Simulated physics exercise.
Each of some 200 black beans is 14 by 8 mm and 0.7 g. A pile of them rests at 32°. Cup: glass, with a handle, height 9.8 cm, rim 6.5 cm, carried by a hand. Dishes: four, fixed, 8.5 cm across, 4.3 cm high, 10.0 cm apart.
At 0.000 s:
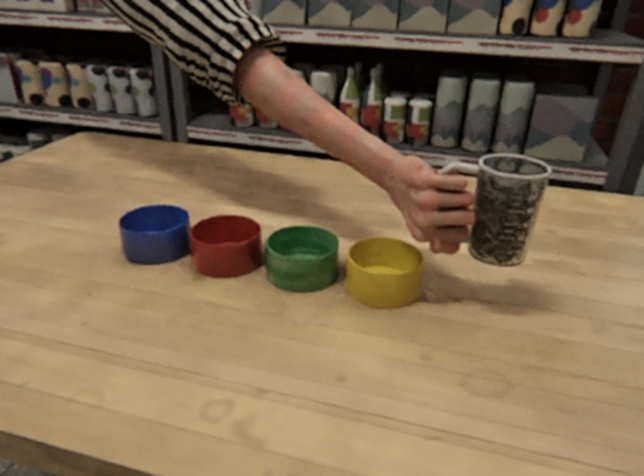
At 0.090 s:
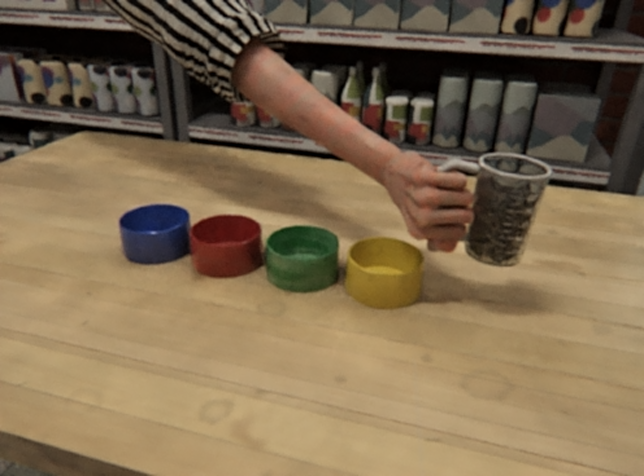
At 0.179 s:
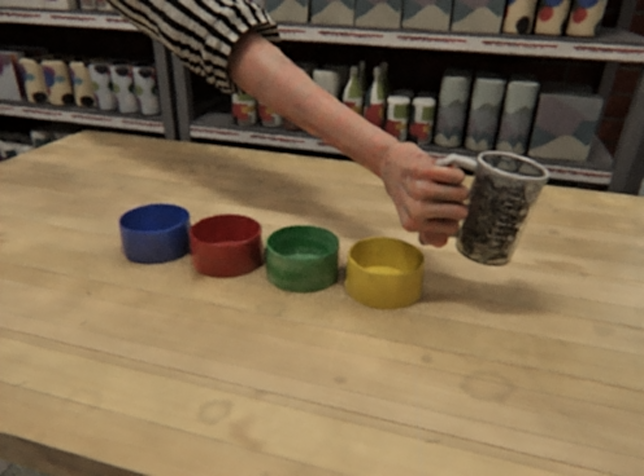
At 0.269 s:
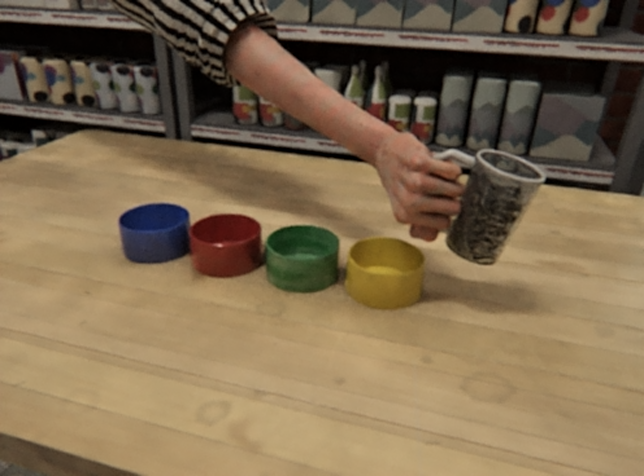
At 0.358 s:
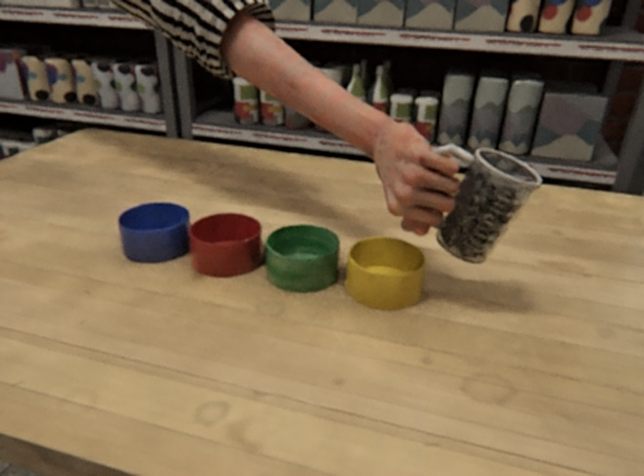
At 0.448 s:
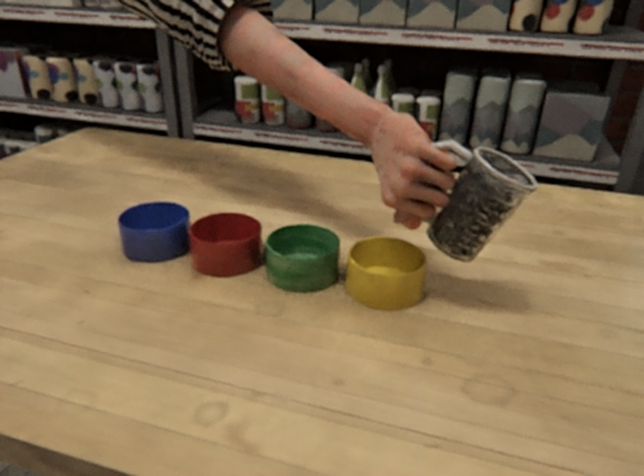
On a wooden table in front of store shelves, a hand held a clear cup of dark pieces beside four colored dishes, then gradually tilted it to the right while moving it slightly left.
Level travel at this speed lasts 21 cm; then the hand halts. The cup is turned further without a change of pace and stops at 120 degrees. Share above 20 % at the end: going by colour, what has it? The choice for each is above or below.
Red - below it, blue - below it, green - below it, yellow - above it, counter - below it.
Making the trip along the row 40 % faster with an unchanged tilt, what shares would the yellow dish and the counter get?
Yellow: 60; counter: 40.
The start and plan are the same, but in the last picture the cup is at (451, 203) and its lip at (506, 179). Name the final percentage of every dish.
The red dish keeps 0, the blue dish 0, the green dish 0 and the yellow dish 50.
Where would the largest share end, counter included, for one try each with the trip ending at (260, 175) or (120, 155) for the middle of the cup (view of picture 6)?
Most lands at yellow on the first run and at yellow on the second.
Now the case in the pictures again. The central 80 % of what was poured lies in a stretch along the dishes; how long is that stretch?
Spread: Around 5 cm.
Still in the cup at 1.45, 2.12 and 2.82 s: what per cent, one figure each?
At the three moments: 100, 35 and 0 percent.
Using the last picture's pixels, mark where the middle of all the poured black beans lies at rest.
Somewhere near (385, 268) in the last picture.
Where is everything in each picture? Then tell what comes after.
In the first picture, cup at (505, 211), tilt 0 degrees, lip at (549, 170), moved 0.0 cm; middle of the pieces at (498, 223); yellow dish at (385, 255); green dish at (303, 242); red dish at (226, 230); blue dish at (154, 219).
In the second picture, cup at (503, 211), tilt 2 degrees, lip at (550, 171), moved 0.3 cm; middle of the pieces at (496, 222).
In the third picture, cup at (497, 210), tilt 7 degrees, lip at (547, 174), moved 1.0 cm; middle of the pieces at (489, 221).
In the fourth picture, cup at (490, 209), tilt 13 degrees, lip at (544, 177), moved 1.7 cm; middle of the pieces at (481, 219).
In the fifth picture, cup at (484, 208), tilt 18 degrees, lip at (540, 180), moved 2.5 cm; middle of the pieces at (473, 217).
In the sixth picture, cup at (477, 207), tilt 24 degrees, lip at (535, 184), moved 3.2 cm; middle of the pieces at (466, 215); yellow dish at (387, 255); green dish at (303, 241); red dish at (226, 228); blue dish at (154, 216). The cup turns about 60 degrees a second and travels 8 cm a second.
After 1.45 s, tilt 84 degrees; cup holds 100 %.
Then, at 2.12 s, tilt 120 degrees; cup holds 35 %, yellow 65 %.
After 2.82 s, tilt 120 degrees; cup holds 0 %, yellow 100 %.
At rest (3.1 s), red 0 %, blue 0 %, green 0 %, yellow 100 %, counter 0 %.
